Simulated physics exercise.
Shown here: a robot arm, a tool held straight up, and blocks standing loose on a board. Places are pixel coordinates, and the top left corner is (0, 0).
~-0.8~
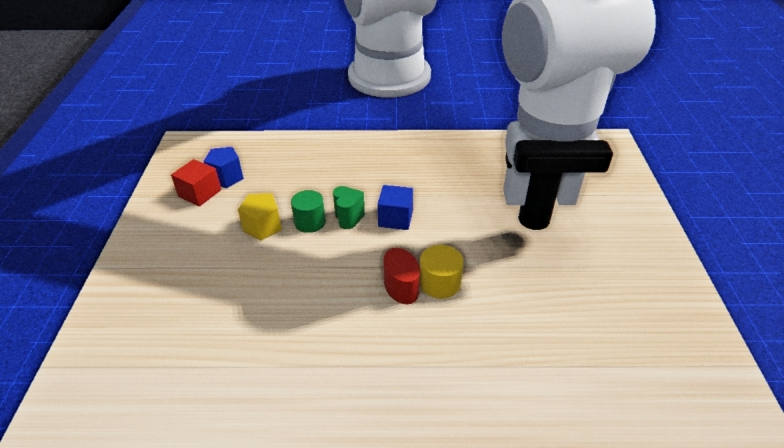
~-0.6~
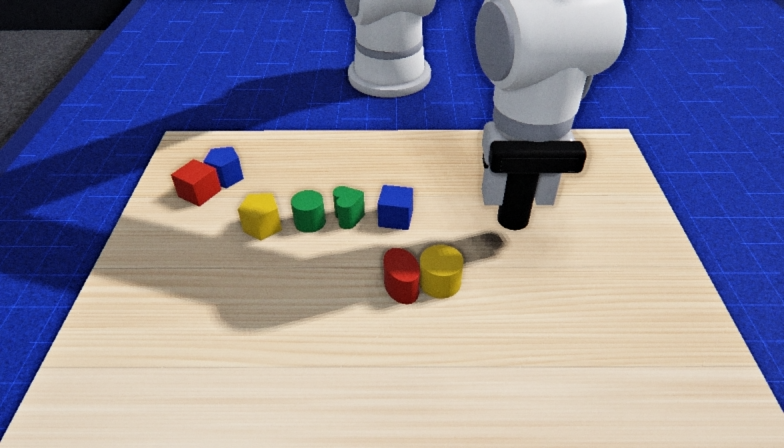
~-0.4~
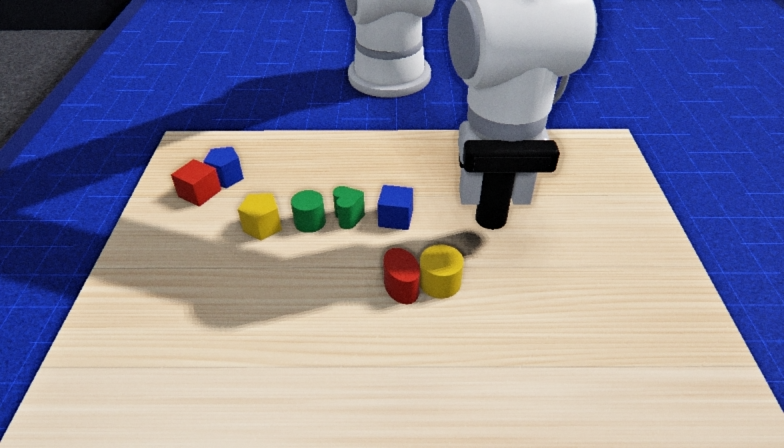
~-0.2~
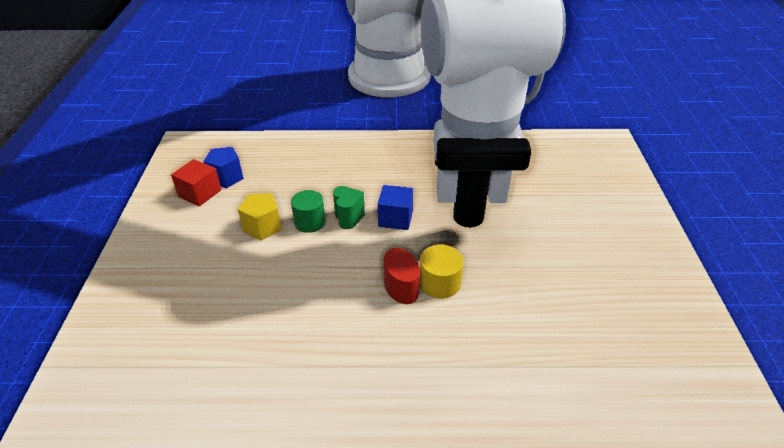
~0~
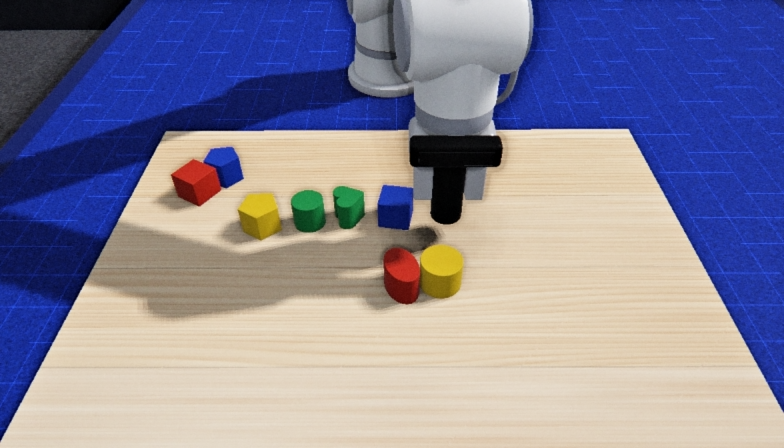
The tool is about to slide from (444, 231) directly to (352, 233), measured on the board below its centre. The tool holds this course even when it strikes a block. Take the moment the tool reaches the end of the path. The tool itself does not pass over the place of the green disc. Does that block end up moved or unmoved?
Here the green disc stays on its spot.
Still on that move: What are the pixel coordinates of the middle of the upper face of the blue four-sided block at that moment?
At roughly (372, 189).
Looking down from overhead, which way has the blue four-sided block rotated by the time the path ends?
It goes clockwise.
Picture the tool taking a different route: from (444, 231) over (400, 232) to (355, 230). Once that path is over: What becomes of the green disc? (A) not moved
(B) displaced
That would be A.
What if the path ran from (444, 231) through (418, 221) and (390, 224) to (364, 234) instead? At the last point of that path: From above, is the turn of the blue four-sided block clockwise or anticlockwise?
The block turns clockwise.
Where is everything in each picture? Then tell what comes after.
In the first picture, lower end of the tool (534, 220), tops of blocks, green disc (307, 200), green heart block (347, 195), blue four-sided block (396, 196).
In the second picture, tool (513, 220), blocks as before.
In the third picture, tool (491, 220), blocks as before.
In the fourth picture, tool (468, 218), blocks as before.
In the fifth picture, tool (446, 215), green disc (307, 200), green heart block (347, 195), blue four-sided block (396, 196).
The first path, step by step. One third of the way, tool (413, 216); blue four-sided block (390, 194), turned 20° clockwise.
Two thirds of the way, tool (382, 216); green heart block (344, 194), turned 25° anticlockwise; blue four-sided block (374, 190), turned 70° clockwise.
At the end, tool (351, 217); green disc not moved; green heart block (338, 192); blue four-sided block (372, 189), turned 80° clockwise.
